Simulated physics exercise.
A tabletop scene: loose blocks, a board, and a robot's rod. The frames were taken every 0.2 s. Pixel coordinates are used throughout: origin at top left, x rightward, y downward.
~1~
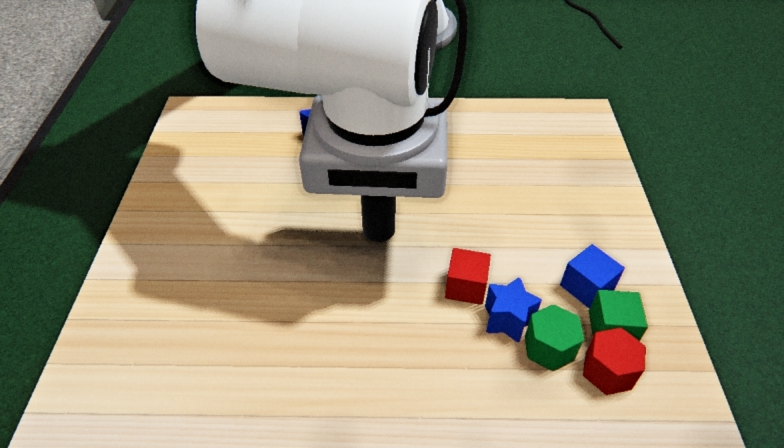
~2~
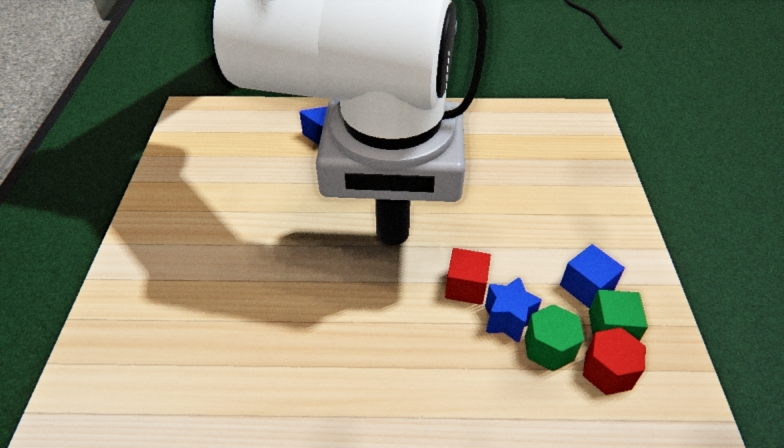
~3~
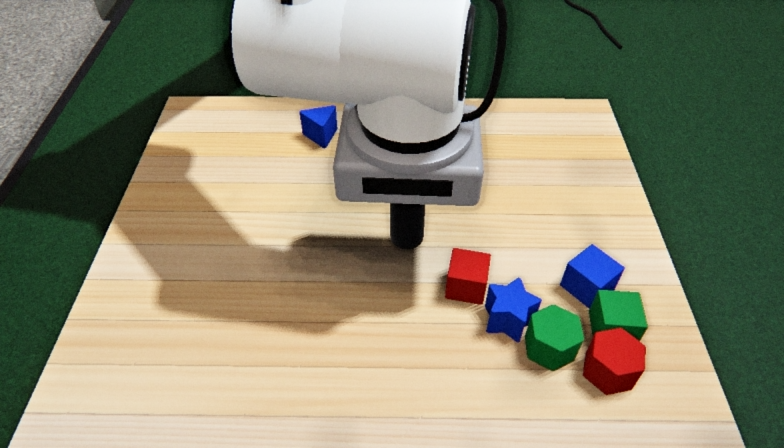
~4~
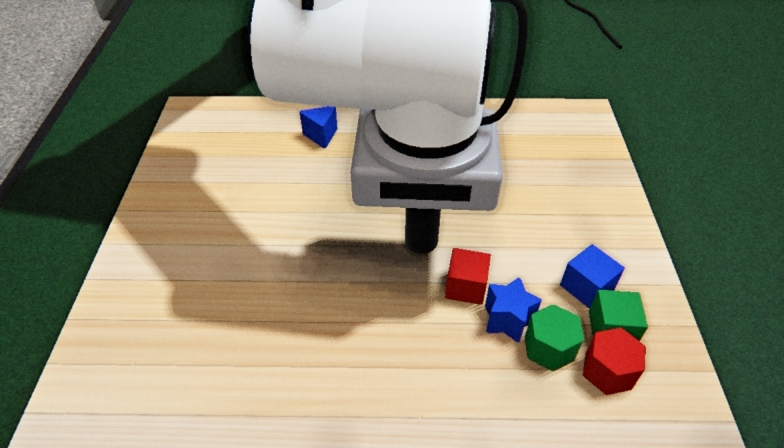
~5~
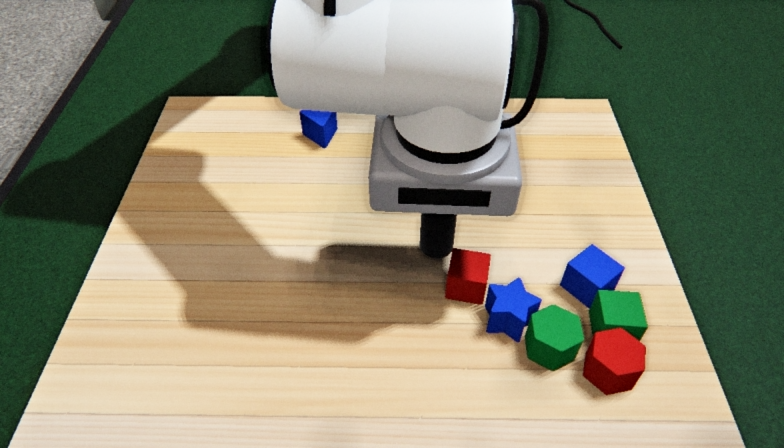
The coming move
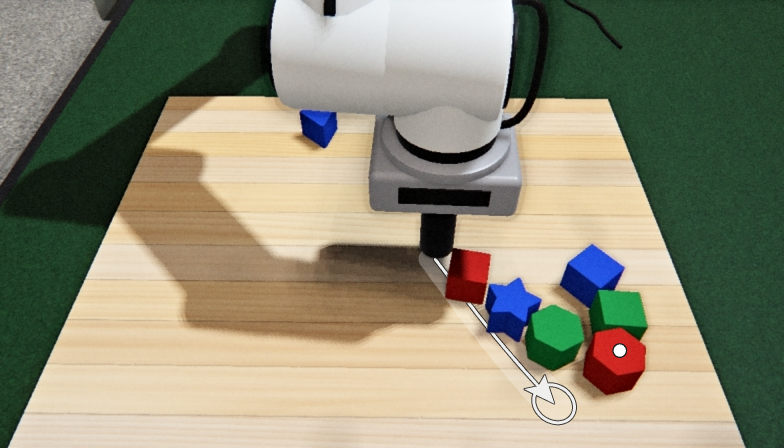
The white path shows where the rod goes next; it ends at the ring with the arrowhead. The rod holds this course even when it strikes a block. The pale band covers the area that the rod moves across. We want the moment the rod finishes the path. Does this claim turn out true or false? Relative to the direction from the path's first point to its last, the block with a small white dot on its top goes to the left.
Answer: True.
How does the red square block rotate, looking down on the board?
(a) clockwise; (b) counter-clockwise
a.
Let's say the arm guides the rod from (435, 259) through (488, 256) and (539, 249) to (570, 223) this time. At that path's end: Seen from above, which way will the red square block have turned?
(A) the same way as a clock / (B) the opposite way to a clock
A: The same way as a clock.
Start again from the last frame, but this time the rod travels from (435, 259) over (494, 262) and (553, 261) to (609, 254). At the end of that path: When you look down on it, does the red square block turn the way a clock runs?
Yes, it checks out.
Path on the board, from (435, 259) via (486, 326), ending at (554, 403); the dot is on the red hexagon.
The first path, step by step. One third of the way, rod at (470, 290); red square block at (491, 310), turned 50° clockwise; blue star block at (530, 338), turned 25° anticlockwise; green hexagon at (580, 342), turned 30° anticlockwise; red hexagon at (635, 354).
Two thirds of the way, rod at (511, 339); red square block at (505, 366), turned 85° clockwise; blue star block at (555, 377), turned 65° anticlockwise; green hexagon at (594, 355), turned 55° anticlockwise; red hexagon at (648, 357).
At the end, rod at (559, 392); red square block at (507, 386), turned 125° clockwise; blue star block at (593, 419), turned 85° anticlockwise; green hexagon at (598, 358), turned 70° anticlockwise; red hexagon at (652, 355).
